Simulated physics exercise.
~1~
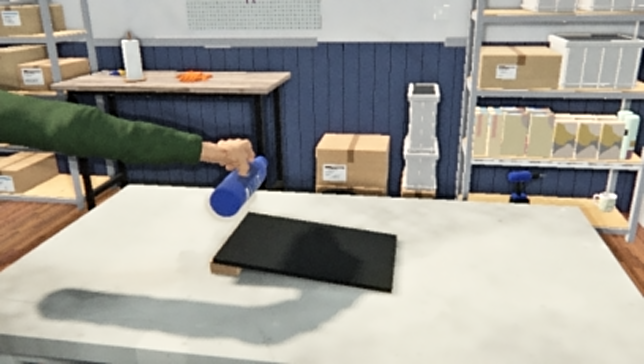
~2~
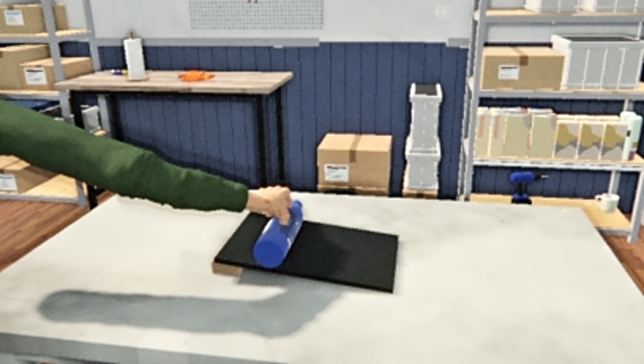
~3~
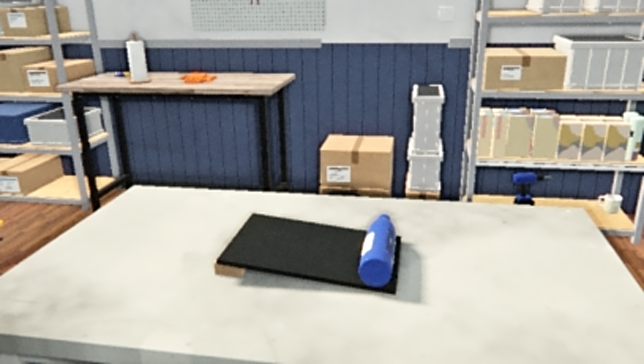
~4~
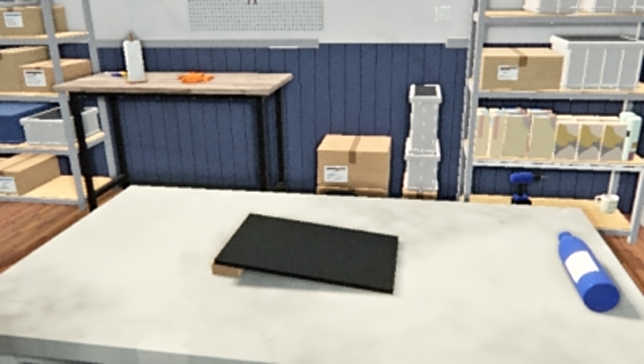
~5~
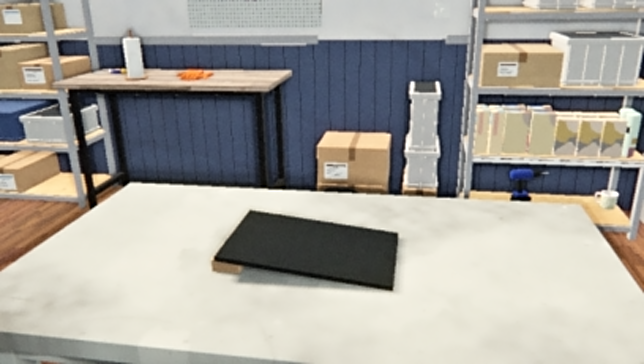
On a pale tabletop, a hand releases a blue bottle that rolls down a sloping black board, crosses rightward and leaves view.
